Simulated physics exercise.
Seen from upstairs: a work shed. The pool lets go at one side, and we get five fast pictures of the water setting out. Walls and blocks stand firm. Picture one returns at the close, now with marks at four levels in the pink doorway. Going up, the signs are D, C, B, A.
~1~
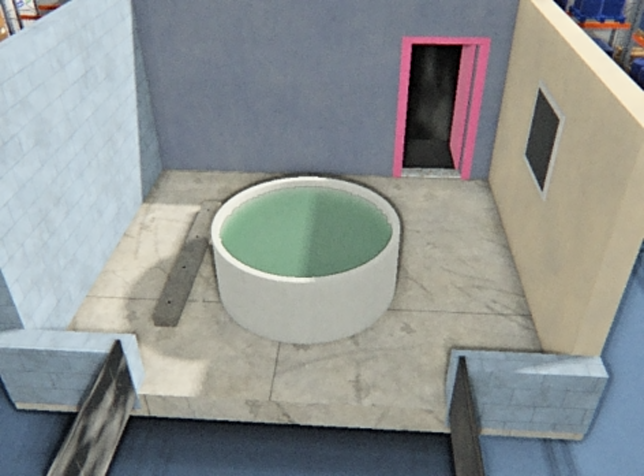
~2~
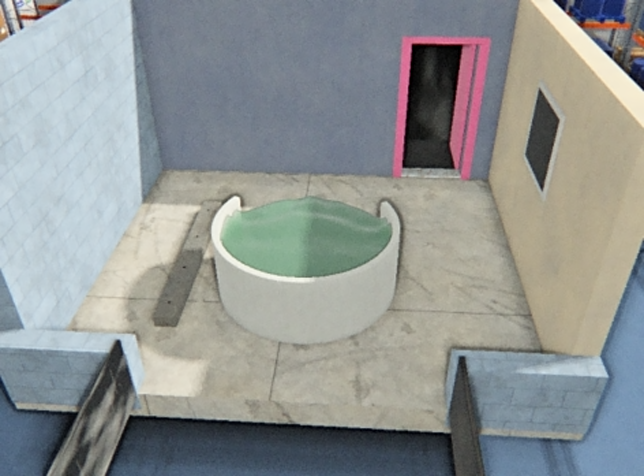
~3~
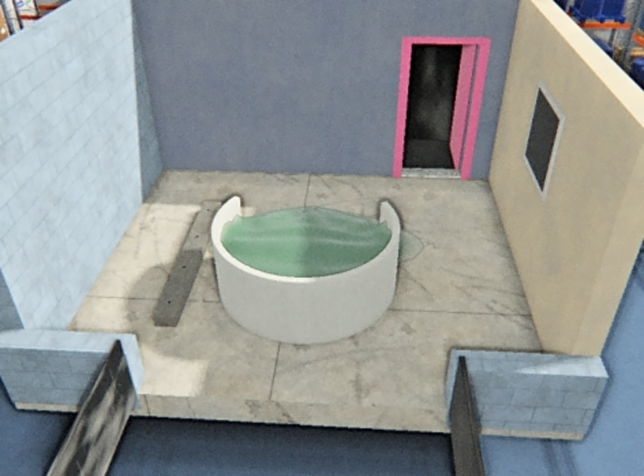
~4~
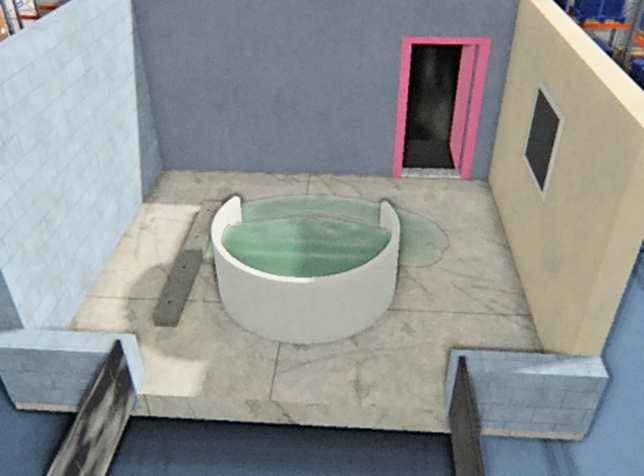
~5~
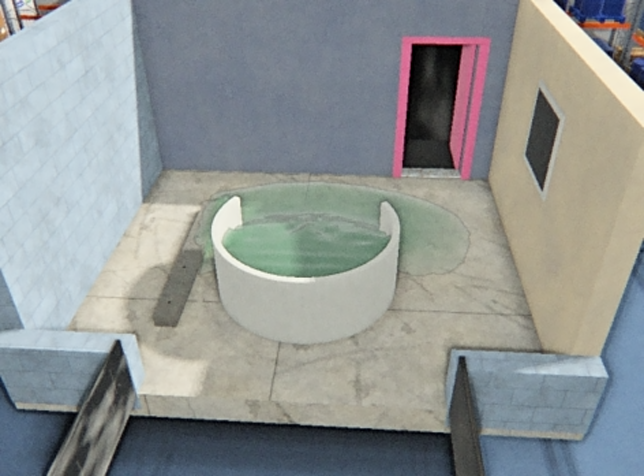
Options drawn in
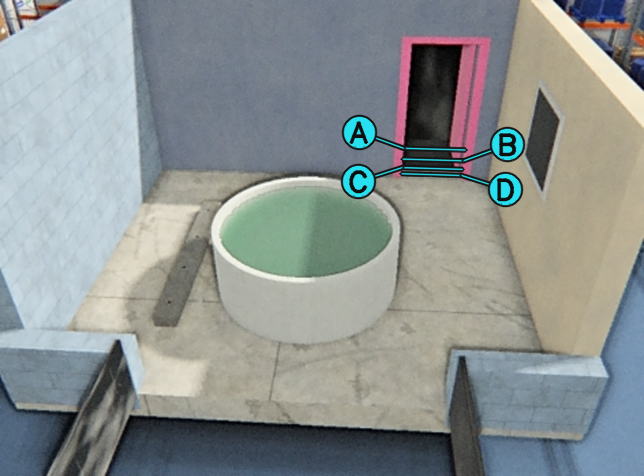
Green water in a round white pool rippled as the back part of its wall disappeared, then poured out behind it and spread across the concrete floor toward the back and right.
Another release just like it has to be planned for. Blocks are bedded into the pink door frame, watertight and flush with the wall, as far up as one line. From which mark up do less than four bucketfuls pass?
Take B.
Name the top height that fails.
Here it is height C.
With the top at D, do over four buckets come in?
Yes, that goes wrong.
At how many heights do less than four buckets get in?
Two.
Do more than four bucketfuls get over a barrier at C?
Yes.
On the marked copy, A at (434, 149); B at (433, 159); C at (432, 168); D at (431, 174); from the bottom up D, C, B, A.
For height A, nothing gets over.
For height B, a splash gets over, under a bucket.
For height C, about 7 bucketfuls get in.
For height D, dozens of bucketfuls pour in.
